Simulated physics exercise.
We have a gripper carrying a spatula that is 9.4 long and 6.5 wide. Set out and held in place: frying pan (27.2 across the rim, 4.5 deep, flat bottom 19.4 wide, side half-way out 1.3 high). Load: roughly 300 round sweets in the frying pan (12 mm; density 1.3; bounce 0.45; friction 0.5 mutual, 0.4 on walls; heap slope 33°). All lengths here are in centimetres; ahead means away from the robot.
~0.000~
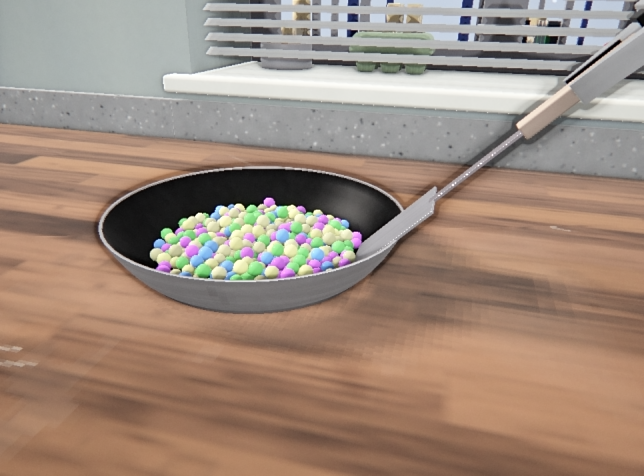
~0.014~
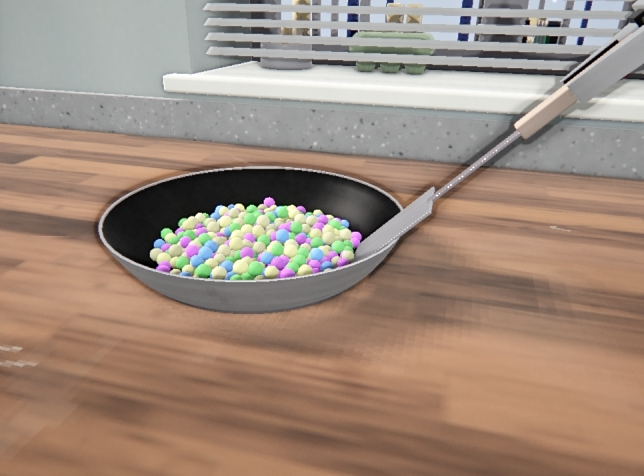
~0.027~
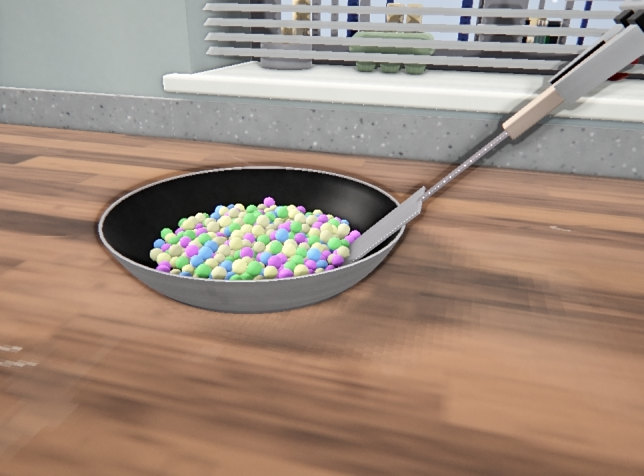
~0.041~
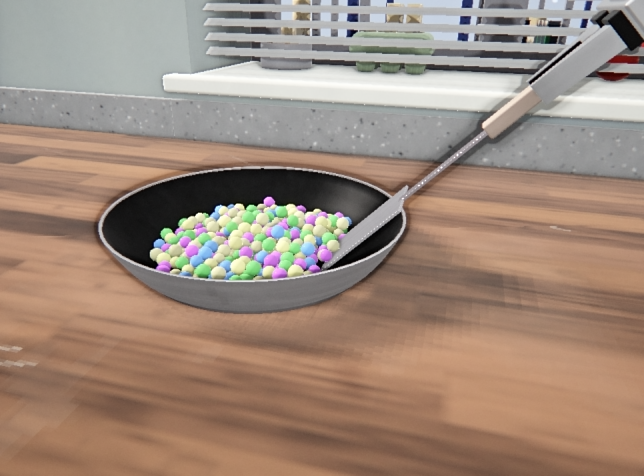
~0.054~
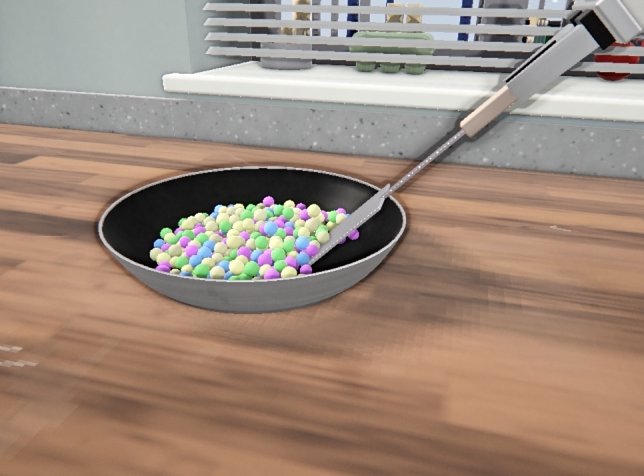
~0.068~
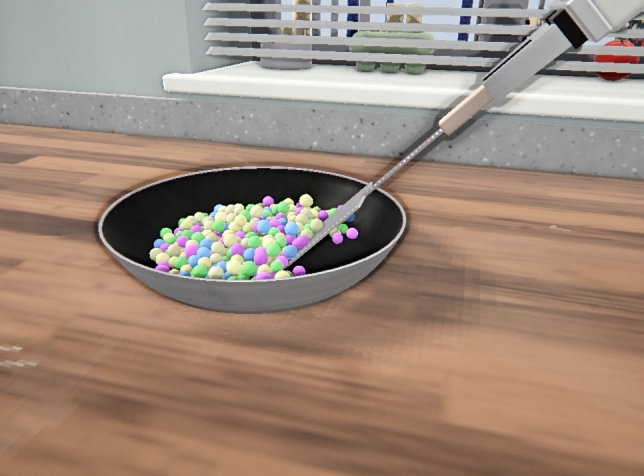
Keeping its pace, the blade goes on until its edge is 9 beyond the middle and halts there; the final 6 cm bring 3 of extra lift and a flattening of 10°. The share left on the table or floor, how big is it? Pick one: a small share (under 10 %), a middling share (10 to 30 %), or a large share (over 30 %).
A middling share.
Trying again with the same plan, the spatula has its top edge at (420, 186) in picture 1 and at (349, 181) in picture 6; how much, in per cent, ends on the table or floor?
20 %.
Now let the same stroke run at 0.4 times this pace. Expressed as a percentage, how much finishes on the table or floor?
I'd put it around 0 per cent.
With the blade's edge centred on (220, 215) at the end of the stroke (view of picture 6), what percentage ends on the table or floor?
Roughly 5 per cent, I'd say.
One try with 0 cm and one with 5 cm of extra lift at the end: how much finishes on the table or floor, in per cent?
Estimates, in order: 5 % then 20 %.
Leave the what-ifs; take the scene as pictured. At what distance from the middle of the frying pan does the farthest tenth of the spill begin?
It comes out at close to 50 centimetres.
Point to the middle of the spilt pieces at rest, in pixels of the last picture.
Approximately at (6, 212).
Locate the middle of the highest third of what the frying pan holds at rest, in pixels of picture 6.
The centre sits at about (188, 223).
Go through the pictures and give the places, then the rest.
Spatula top edge at (434, 199), sloping 46°; upper third of the load around (257, 234), from x 155 to 355, top at y 205; 301 in the frying pan, in the first picture.
Spatula top edge at (432, 199), sloping 46°; upper third of the load around (257, 234), from x 155 to 355, top at y 205, in the second picture.
Spatula top edge at (422, 199), sloping 46°; upper third of the load around (259, 235), from x 155 to 355, top at y 205, in the third picture.
Spatula top edge at (404, 198), sloping 46°; upper third of the load around (262, 232), from x 155 to 355, top at y 205, in the fourth picture.
Spatula top edge at (385, 196), sloping 46°; upper third of the load around (265, 228), from x 155 to 355, top at y 200, in the fifth picture.
Spatula top edge at (366, 194), sloping 46°; upper third of the load around (264, 228), from x 155 to 350, top at y 200; 301 in the frying pan, in the sixth picture.
After 0.10 s, sloping 46°, highest piece 6 above the table; 301 in the frying pan.
After 0.13 s, sloping 43°, highest piece 7 above the table; 301 in the frying pan.
After 0.35 s, sloping 36°, highest piece 8 above the table; 247 in the frying pan, 43 on the table or floor, 11 on the blade or in flight.
After 1.40 s, sloping 36°, highest piece 4 above the table; 247 in the frying pan, 54 on the table or floor.
At rest, 247 in the frying pan, 54 on the table or floor. That is 18 % on the table or floor.
